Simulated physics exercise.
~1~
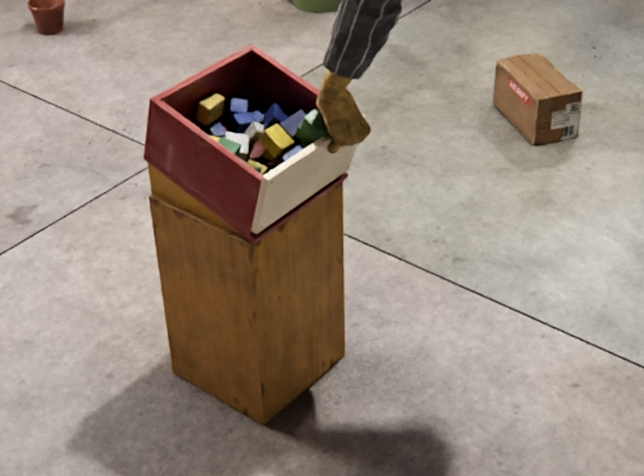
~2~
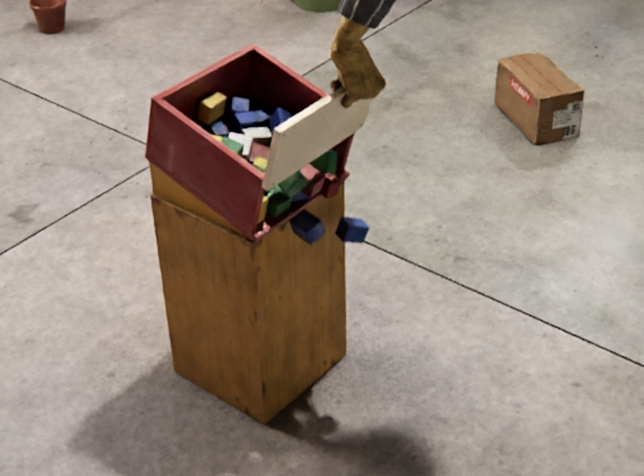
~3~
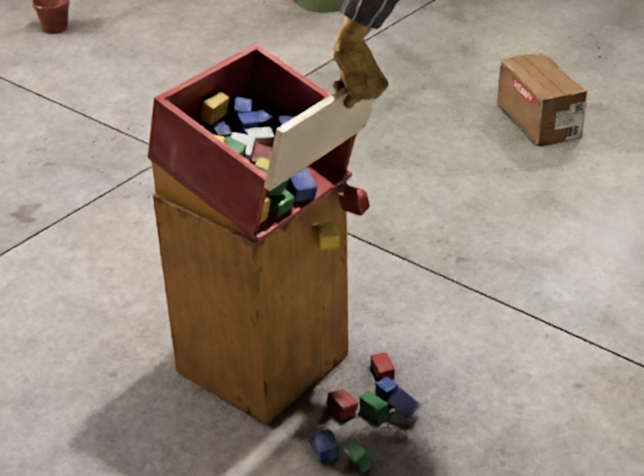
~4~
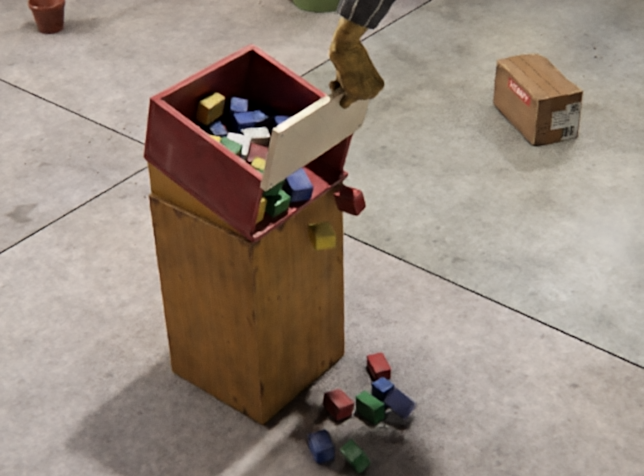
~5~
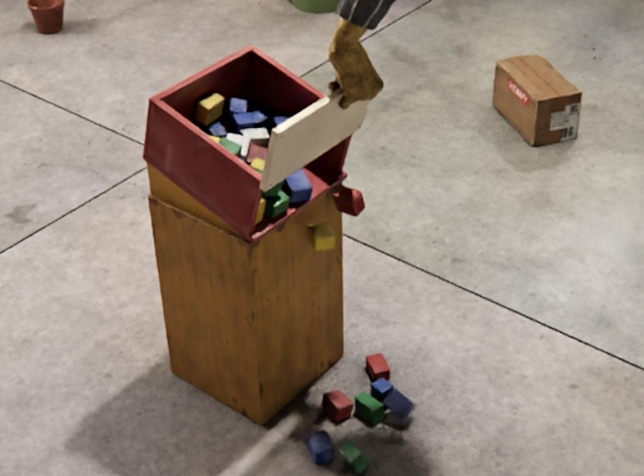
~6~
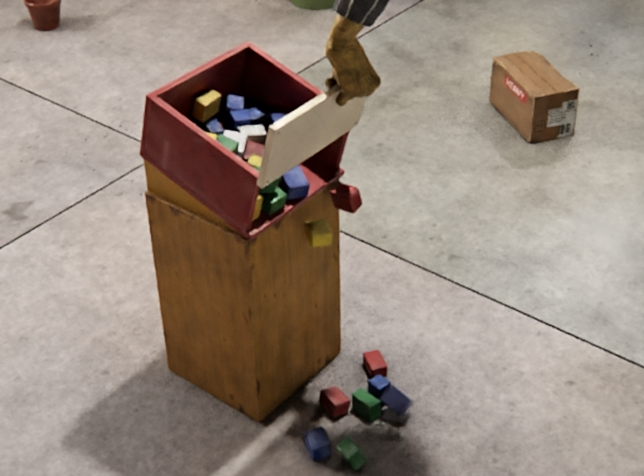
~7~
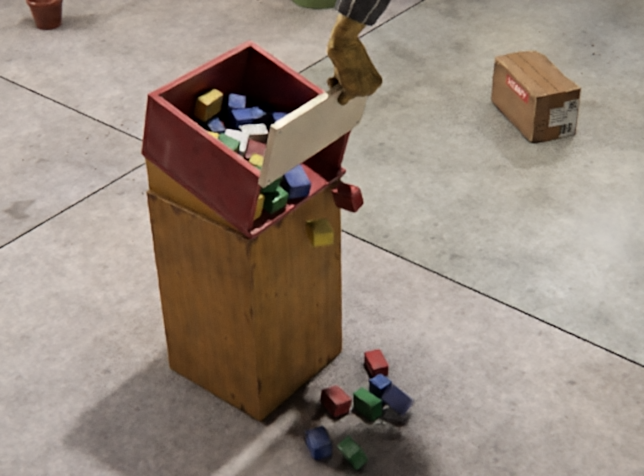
A gloved hand in a dark striped sleeve holds the pale end board of a dark red, open-topped box, seen from above on a grey concrete floor. The box, full of blue, green, yellow, white and red toy bricks, slopes down to the right on a tall brown wooden stand, with a cardboard carton at right and a terracotta pot at upper left. The hand lifts the board, and bricks slide out beneath it and drop. Several scatter on the floor right of the stand. Finally, a red and a yellow brick hang in mid-air below the raised board, while many remain inside.
